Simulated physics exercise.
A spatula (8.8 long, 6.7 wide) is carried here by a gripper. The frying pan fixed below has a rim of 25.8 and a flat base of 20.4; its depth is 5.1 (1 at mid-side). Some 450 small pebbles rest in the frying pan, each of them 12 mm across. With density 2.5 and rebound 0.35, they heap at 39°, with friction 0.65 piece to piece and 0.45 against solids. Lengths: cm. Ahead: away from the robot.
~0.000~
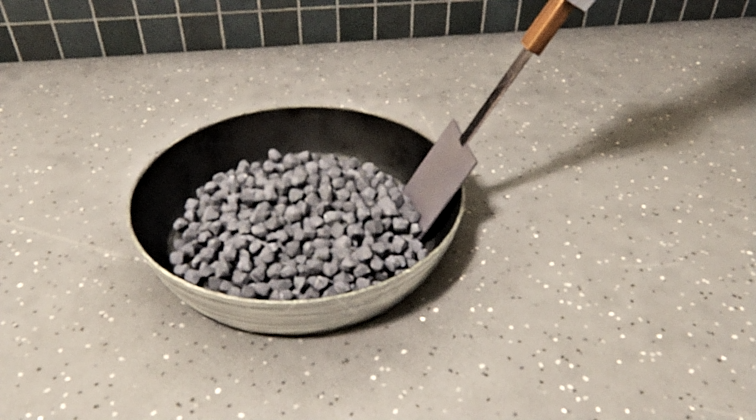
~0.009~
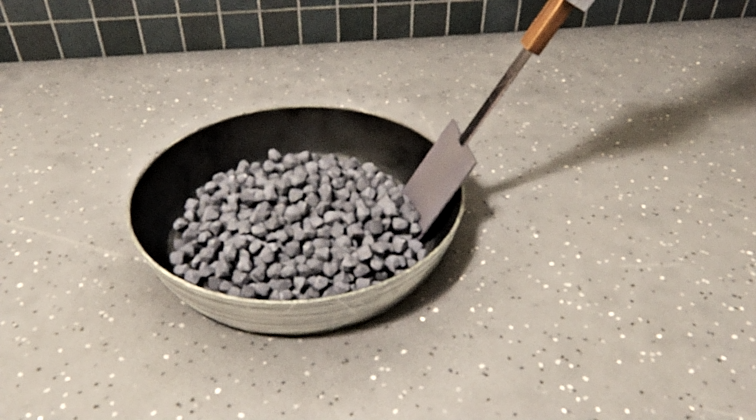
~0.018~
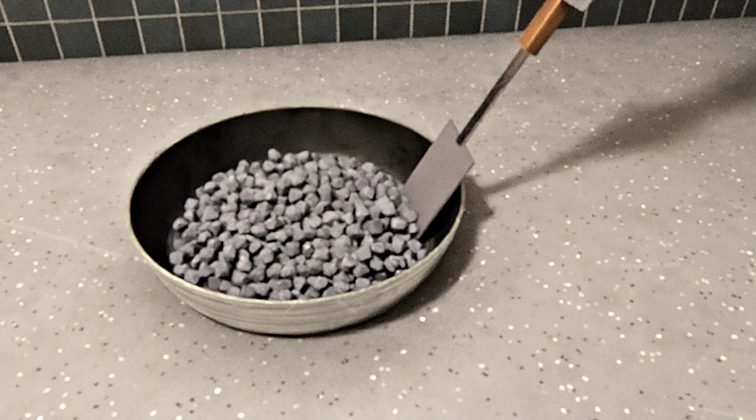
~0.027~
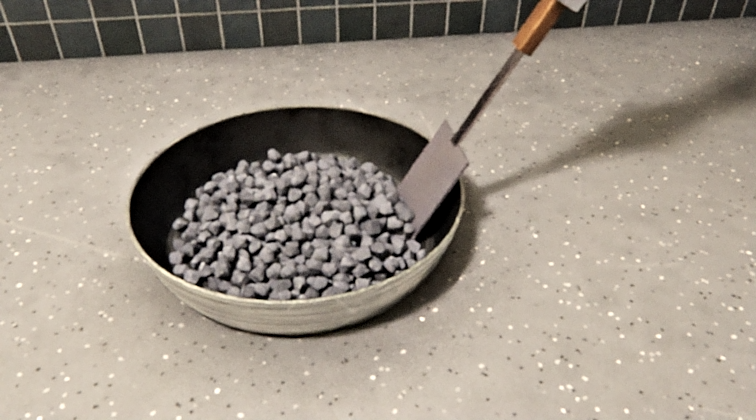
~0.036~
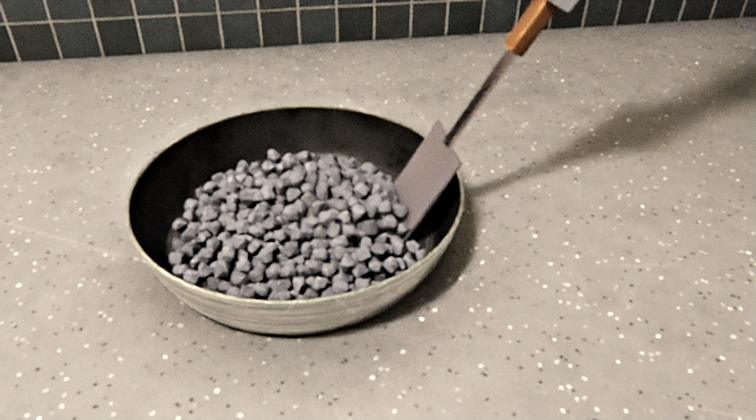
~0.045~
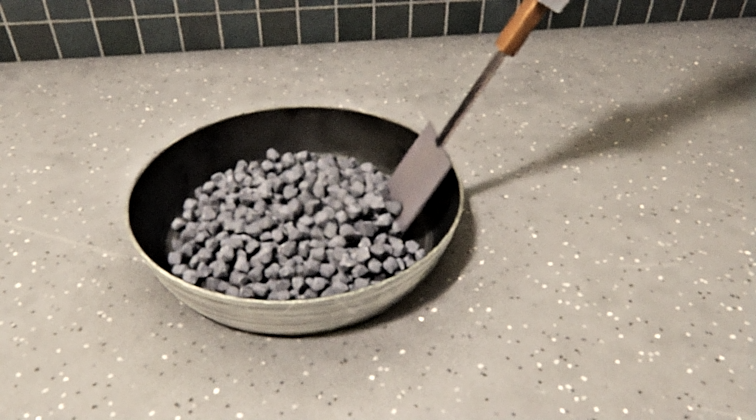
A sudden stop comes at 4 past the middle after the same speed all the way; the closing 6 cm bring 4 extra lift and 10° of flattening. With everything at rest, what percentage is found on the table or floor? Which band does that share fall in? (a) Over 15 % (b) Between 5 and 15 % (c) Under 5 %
The answer is c.
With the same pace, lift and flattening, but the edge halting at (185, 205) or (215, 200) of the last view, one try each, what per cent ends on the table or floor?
10 % and 0 %.
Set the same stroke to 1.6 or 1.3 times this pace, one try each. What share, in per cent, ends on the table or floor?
Near 10 and near 5 percent respectively.
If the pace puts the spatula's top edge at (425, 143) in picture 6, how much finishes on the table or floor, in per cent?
Some 10 per cent.
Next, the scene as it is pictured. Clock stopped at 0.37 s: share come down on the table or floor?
About 0 per cent.
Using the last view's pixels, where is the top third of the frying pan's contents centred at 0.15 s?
(266, 215).
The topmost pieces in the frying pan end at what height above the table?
5.5 cm.
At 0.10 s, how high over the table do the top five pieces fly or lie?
Around 5 cm above the table.
By 0.10 s, sloping 60°, highest piece 5 above the table; 450 in the frying pan.
By 0.15 s, sloping 56°, highest piece 6 above the table; 450 in the frying pan.
By 0.37 s, sloping 50°, highest piece 8 above the table; 444 in the frying pan, 2 on the table or floor, 4 on the blade or in flight.
By 1.42 s, sloping 50°, highest piece 5 above the table; 444 in the frying pan, 6 on the table or floor.
Final count, 444 in the frying pan, 6 on the table or floor. That is 1 % on the table or floor.
